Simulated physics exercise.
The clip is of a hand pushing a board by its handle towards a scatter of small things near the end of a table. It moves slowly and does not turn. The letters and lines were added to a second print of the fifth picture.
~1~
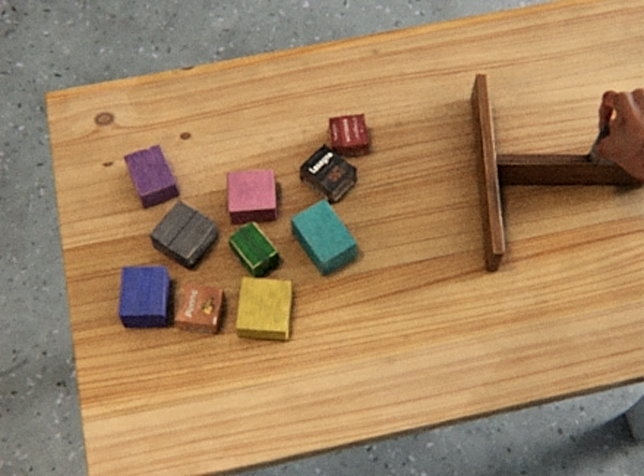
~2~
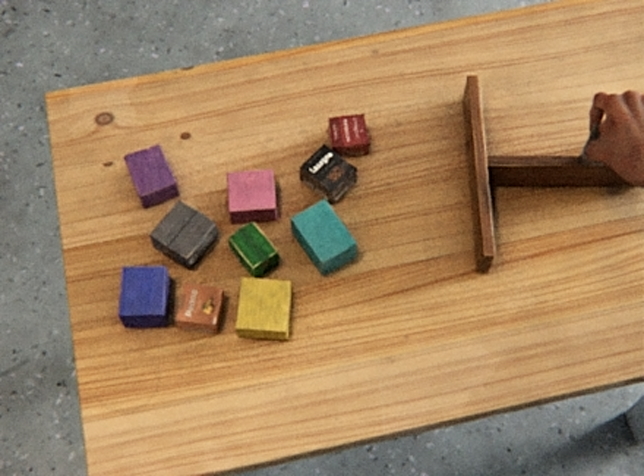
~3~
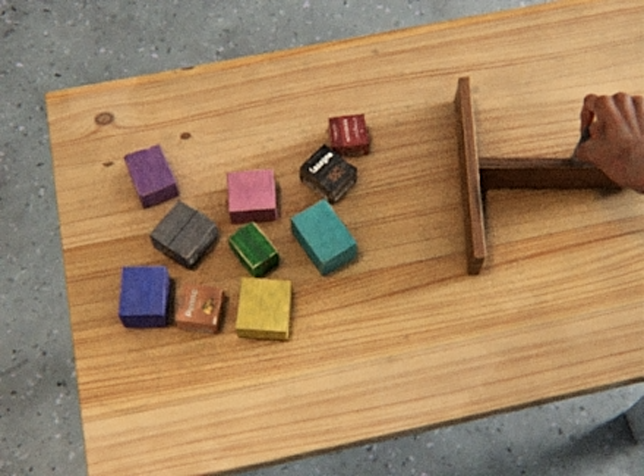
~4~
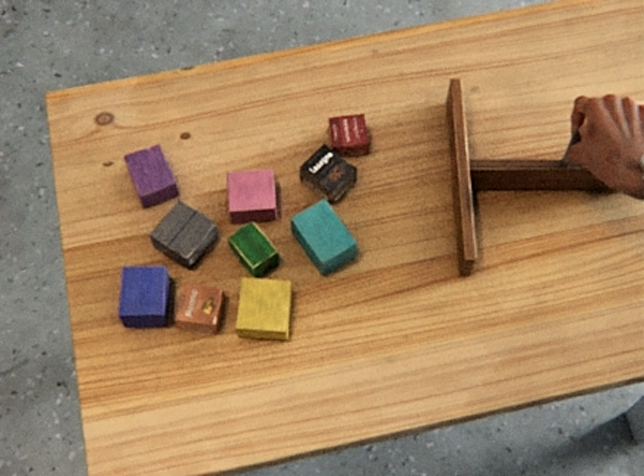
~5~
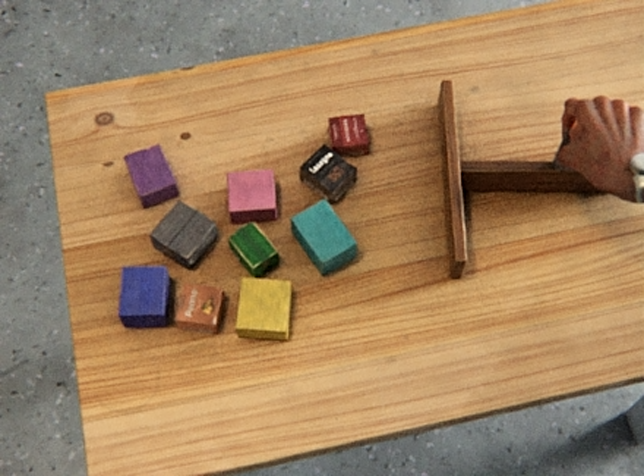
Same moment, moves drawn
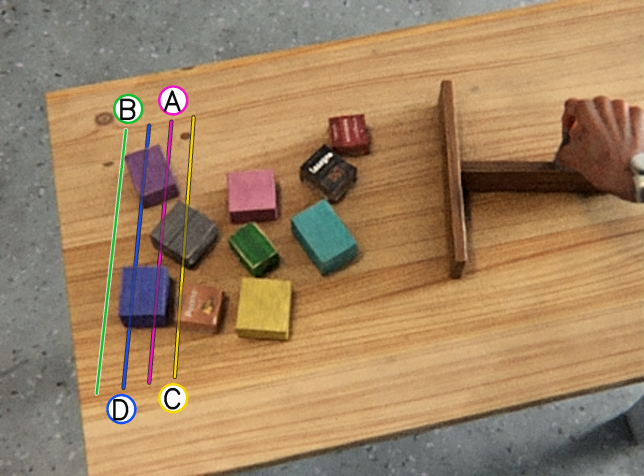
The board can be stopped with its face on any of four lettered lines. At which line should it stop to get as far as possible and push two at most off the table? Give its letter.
Line A.
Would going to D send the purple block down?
No.
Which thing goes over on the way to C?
It is the blue block.
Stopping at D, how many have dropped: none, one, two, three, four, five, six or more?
Three.
On the marked copy, A at (161, 243); B at (112, 252); C at (185, 238); D at (137, 247).
Following A. Soon after the start, board (350, 186); red box (324, 139); black packet (314, 178).
Later, board (245, 207); blue block (124, 298); grey box (139, 244).
In the end, board (160, 223); blue block over the edge; grey box over the edge; two fallen.
As for the rest, B drops six; C is within the limit but short; D drops three.
